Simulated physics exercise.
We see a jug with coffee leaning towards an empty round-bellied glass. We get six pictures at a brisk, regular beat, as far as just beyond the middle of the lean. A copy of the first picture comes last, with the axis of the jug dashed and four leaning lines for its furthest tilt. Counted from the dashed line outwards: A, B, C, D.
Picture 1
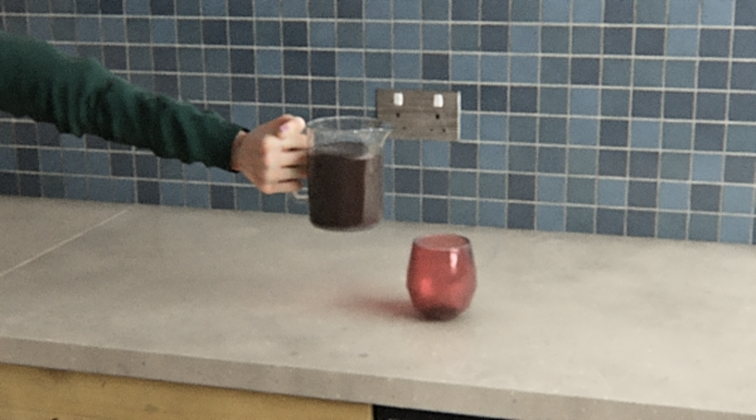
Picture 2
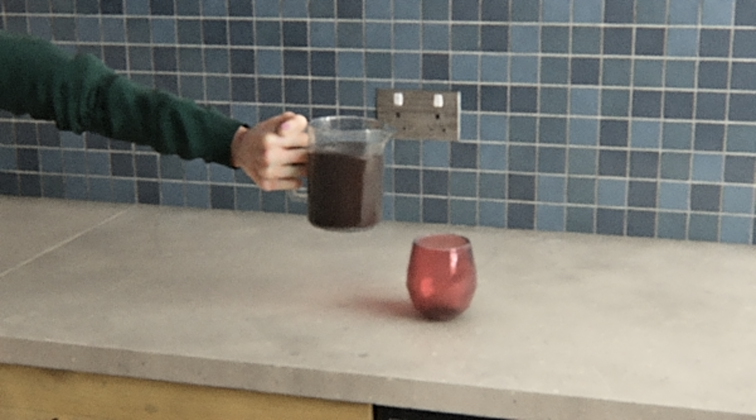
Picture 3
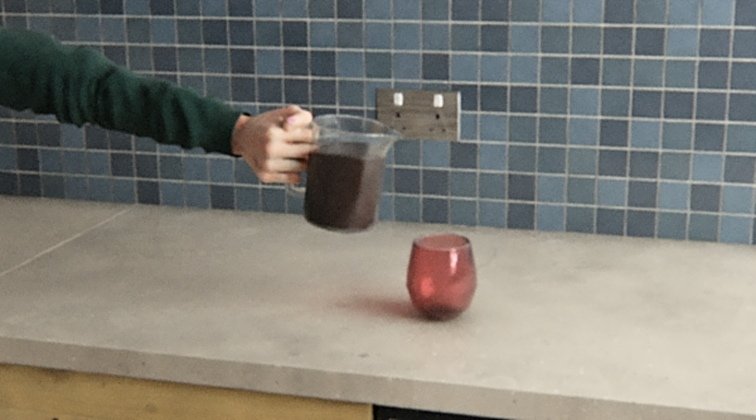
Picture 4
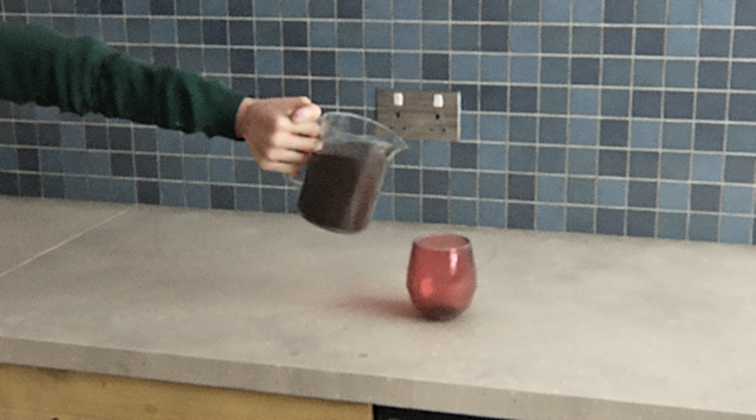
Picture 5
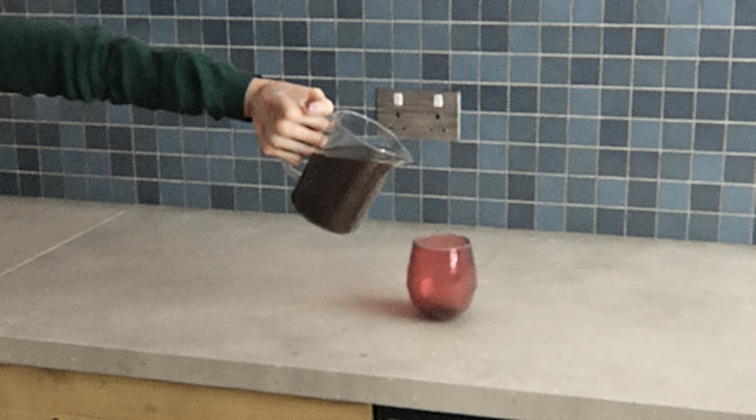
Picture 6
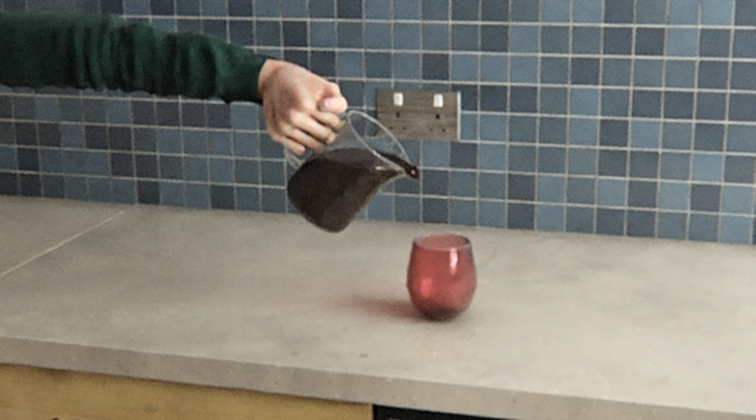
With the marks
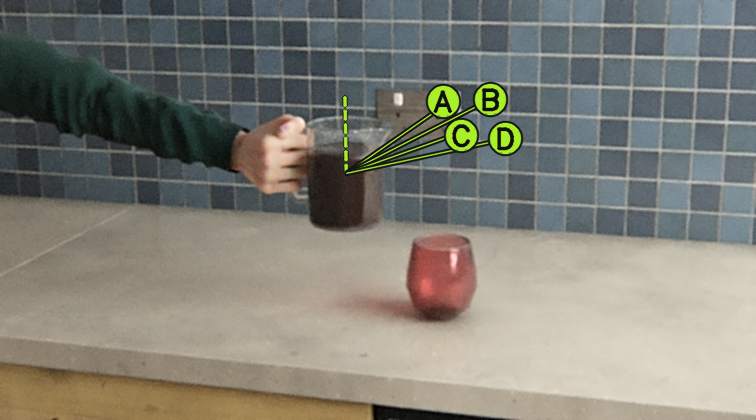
To begin with, a hand in a green sleeve holds a clear jug of dark liquid nearly upright, above and to the left of a red round-bellied glass on a pale counter. The hand steadily tilts the jug rightward, and the dark liquid slides up to the spout and just over its lip.
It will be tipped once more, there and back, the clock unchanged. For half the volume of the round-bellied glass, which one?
Go for B.
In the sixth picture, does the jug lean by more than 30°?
Yes.
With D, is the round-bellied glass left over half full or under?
Over.
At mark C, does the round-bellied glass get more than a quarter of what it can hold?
Yes, it does.
On the marked copy, A at (431, 114); B at (475, 107); C at (444, 138); D at (488, 142).
With A, the round-bellied glass ends with about 33 % of what it can hold.
With B, the round-bellied glass ends with about 49 % of what it can hold.
With C, the round-bellied glass ends with about 69 % of what it can hold.
With D, the round-bellied glass ends with about 83 % of what it can hold; 5 % of the coffee is spilt.
